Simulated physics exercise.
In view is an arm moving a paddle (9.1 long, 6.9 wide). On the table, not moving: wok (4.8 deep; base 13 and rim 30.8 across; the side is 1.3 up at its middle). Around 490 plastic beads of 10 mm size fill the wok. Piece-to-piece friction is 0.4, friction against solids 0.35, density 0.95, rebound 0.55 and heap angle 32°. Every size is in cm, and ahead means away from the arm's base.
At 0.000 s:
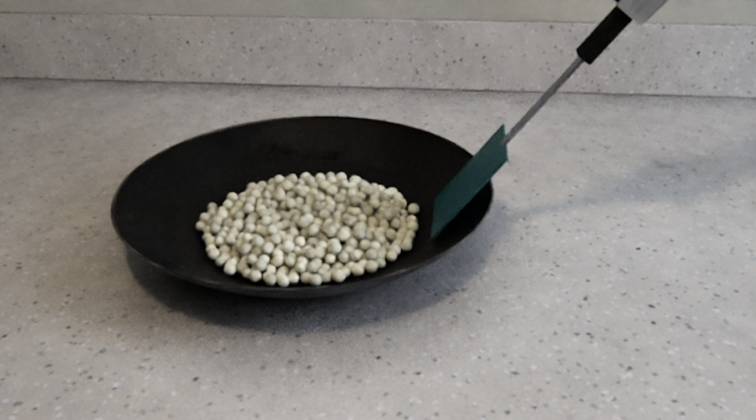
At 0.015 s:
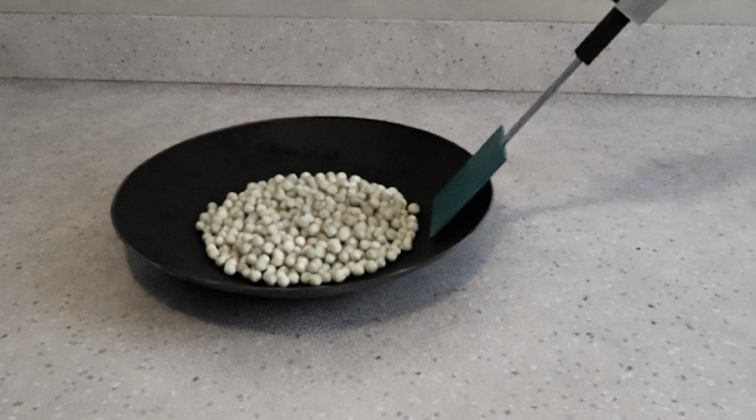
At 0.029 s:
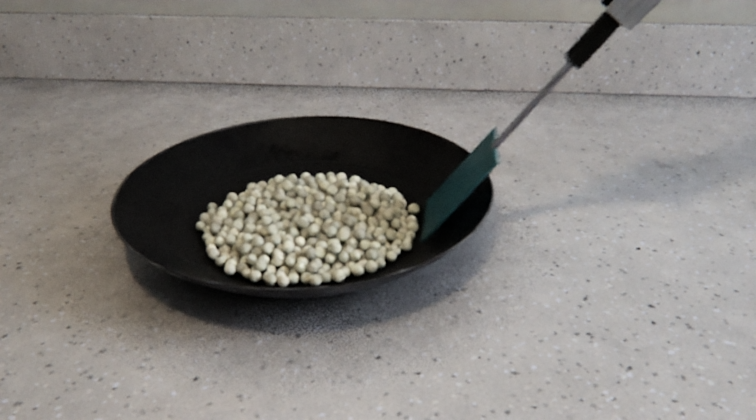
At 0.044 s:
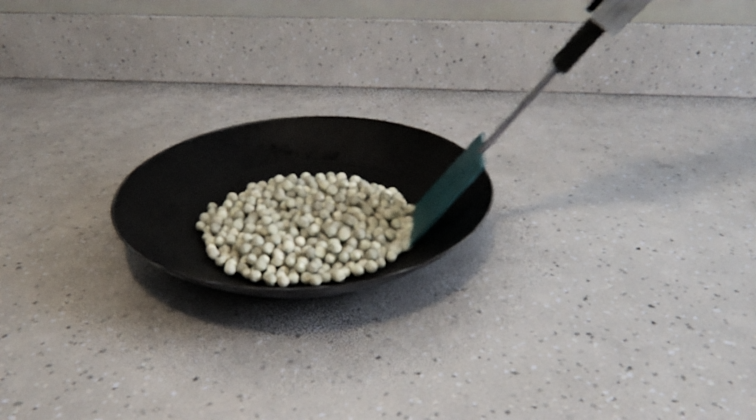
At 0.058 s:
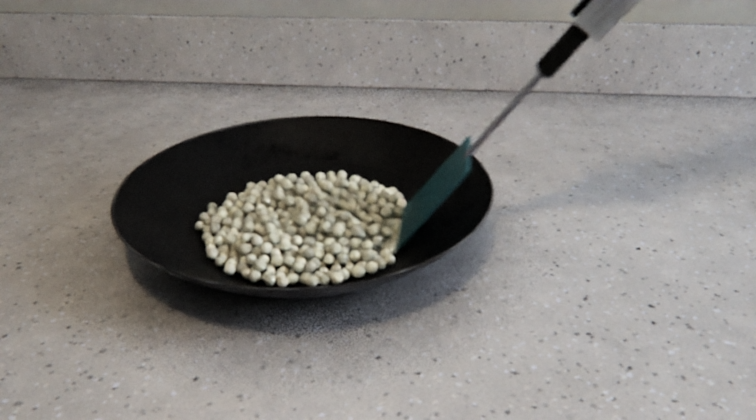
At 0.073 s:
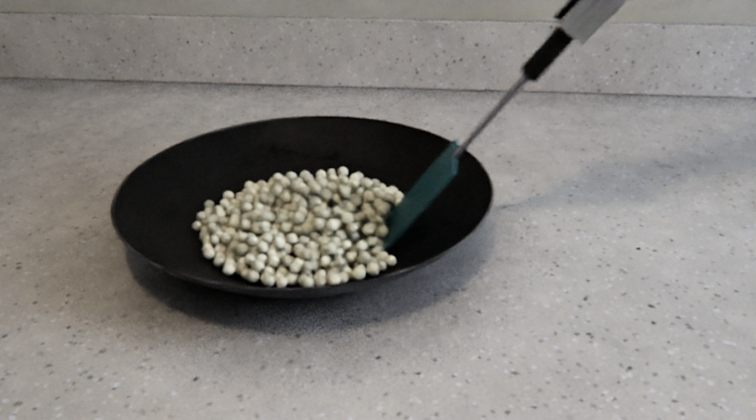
A mechanical arm held a green paddle at the right side of a black wok of pale beads, then slid it left into the beads, pushing that edge of the pile slightly inward.
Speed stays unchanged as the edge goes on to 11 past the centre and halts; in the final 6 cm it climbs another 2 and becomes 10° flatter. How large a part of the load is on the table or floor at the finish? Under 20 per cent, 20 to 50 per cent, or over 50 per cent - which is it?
It is under 20 per cent.
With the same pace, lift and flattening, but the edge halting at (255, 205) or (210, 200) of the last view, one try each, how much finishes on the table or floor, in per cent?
0 % and 0 %.
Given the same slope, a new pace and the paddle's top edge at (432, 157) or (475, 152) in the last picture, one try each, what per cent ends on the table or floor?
Try one roughly 25 per cent; try two roughly 0 per cent.
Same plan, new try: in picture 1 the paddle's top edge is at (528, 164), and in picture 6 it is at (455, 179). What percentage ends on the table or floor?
20 per cent.
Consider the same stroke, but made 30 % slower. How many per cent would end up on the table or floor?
About 5 per cent.
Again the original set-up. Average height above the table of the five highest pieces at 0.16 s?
I'd put them at about 4 centimetres above the table.
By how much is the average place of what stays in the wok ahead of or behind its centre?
Roughly 4.0 centimetres ahead.
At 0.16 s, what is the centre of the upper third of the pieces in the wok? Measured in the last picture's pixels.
I'd point to about (270, 216).
After 0.16 s, sloping 53°, highest piece 8 above the table; 487 in the wok.
After 0.25 s, sloping 51°, highest piece 4 above the table; 487 in the wok.
After 0.50 s, sloping 43°, highest piece 6 above the table; 438 in the wok, 45 on the table or floor, 4 on the blade or in flight.
After 1.55 s, sloping 43°, highest piece 4 above the table; 437 in the wok, 50 on the table or floor.
At rest, 437 in the wok, 50 on the table or floor. That is 10 % on the table or floor.
